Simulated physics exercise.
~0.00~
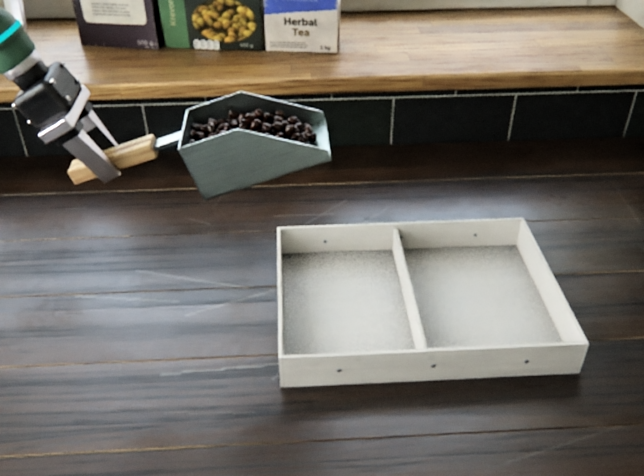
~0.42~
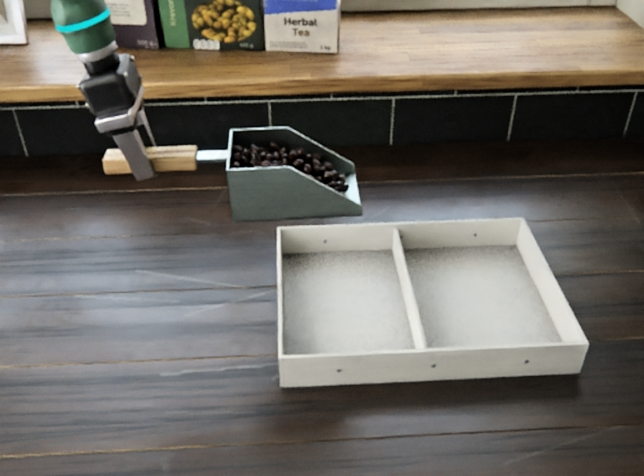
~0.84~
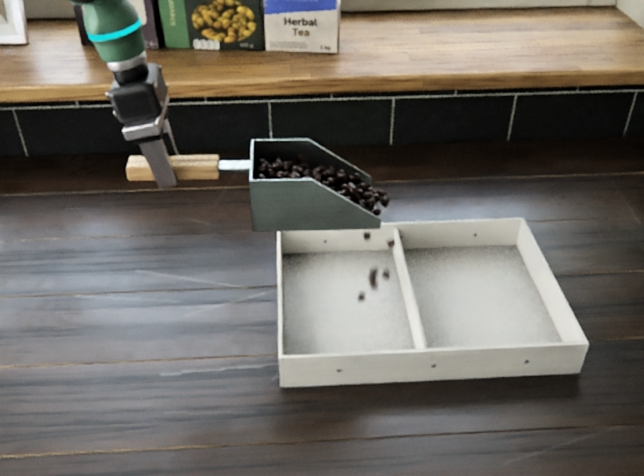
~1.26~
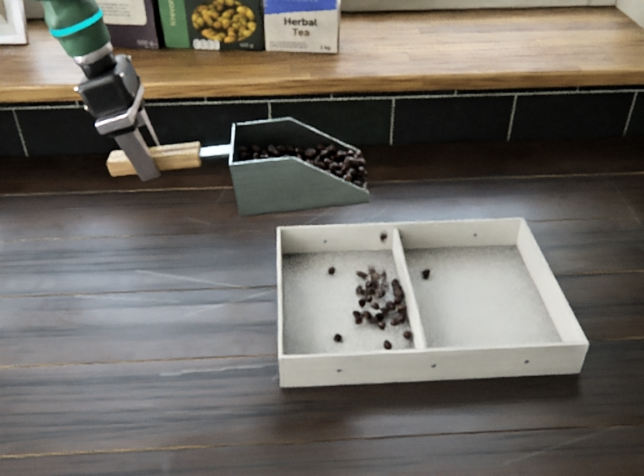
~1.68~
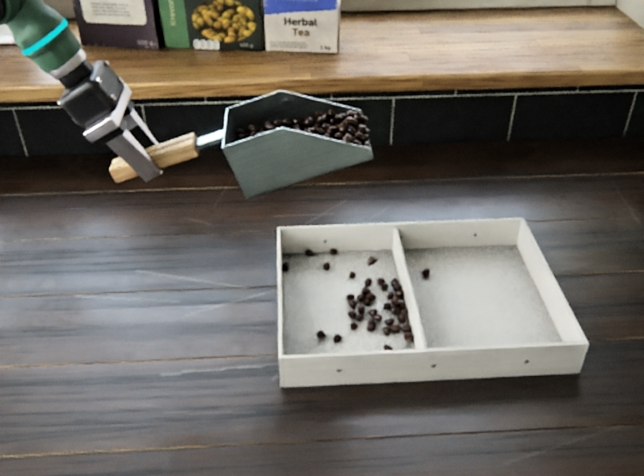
A grey scoop heaped with dark dried beans, gripped by its wooden handle by a robot arm, starts tilted back above a dark wooden table, to the upper left of a pale tray split in two. The arm moves it right and slightly down, levelling it out. Some beans slide over the open front and drop toward the tray's left part. The scoop then draws back left and tips backward again, keeping most of its load. A small scatter of beans ends up in the left part, with just a couple in the right.
